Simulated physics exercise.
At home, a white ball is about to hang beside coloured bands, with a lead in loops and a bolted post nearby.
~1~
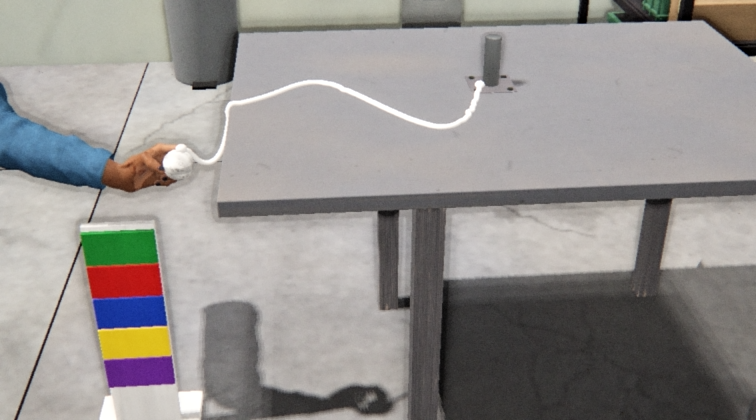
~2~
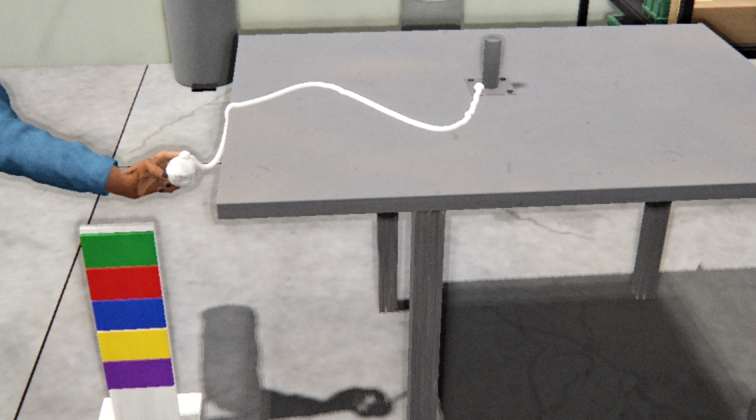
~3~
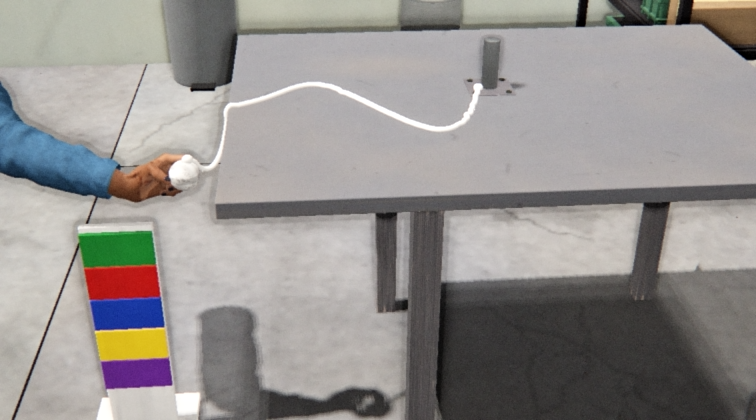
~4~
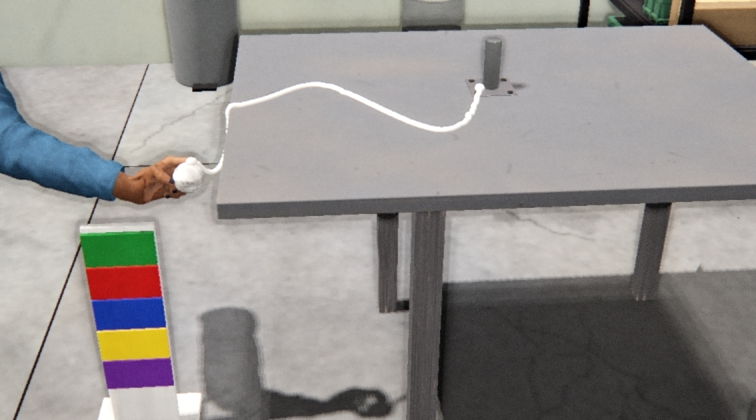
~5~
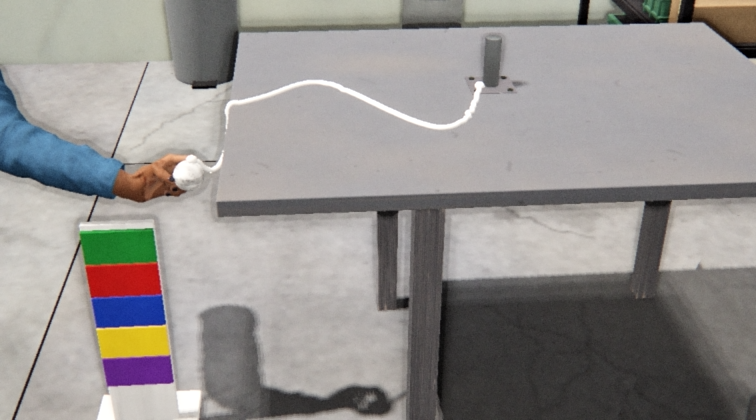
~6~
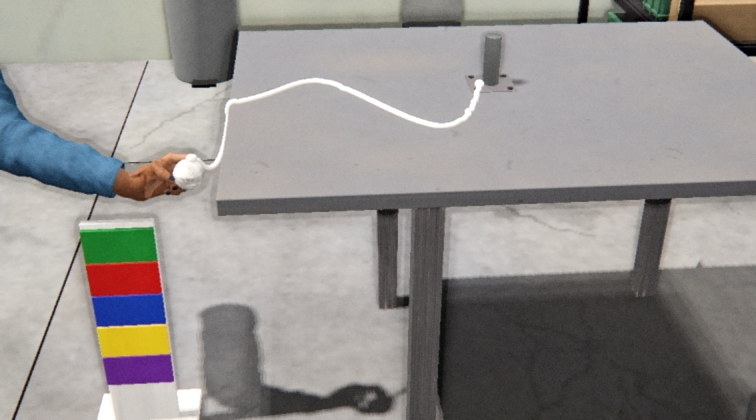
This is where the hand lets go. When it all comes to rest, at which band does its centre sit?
At yellow.
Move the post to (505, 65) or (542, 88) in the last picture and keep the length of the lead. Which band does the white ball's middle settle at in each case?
Result 1: Blue. Result 2: Blue.
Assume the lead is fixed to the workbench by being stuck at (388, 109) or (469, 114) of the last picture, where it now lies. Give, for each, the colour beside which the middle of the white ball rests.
Results, in sequence: Red / blue.
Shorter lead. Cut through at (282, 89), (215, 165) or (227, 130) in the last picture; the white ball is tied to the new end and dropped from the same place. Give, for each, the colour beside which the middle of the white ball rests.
First try: Higher than all five; second try: Blue; third try: Red.
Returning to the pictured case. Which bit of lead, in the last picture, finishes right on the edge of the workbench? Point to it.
Answer: The point at (343, 89).
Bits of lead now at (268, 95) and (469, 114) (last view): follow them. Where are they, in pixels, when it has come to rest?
Roughly (236, 199) for the first and (402, 91) for the second.
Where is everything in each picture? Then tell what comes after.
White ball (179, 165); green (119, 249); red (125, 283); blue (130, 314); yellow (135, 344); purple (140, 373), in the first picture.
White ball (182, 172); lead through (475, 103) (431, 128) (365, 101) (302, 86) (229, 114), in the second picture.
White ball (185, 176), in the third picture.
White ball (189, 178); lead through (476, 104) (431, 129) (366, 102) (302, 87) (229, 114), in the fourth picture.
White ball (189, 176), in the fifth picture.
White ball (189, 175); lead through (476, 100) (431, 125) (365, 98) (302, 83) (229, 110), in the sixth picture.
Early on, ball near (262, 324); level with yellow.
Midway, ball near (231, 324); level with yellow.
Finally, ball near (249, 325); level with yellow. Its middle rests at the yellow band.
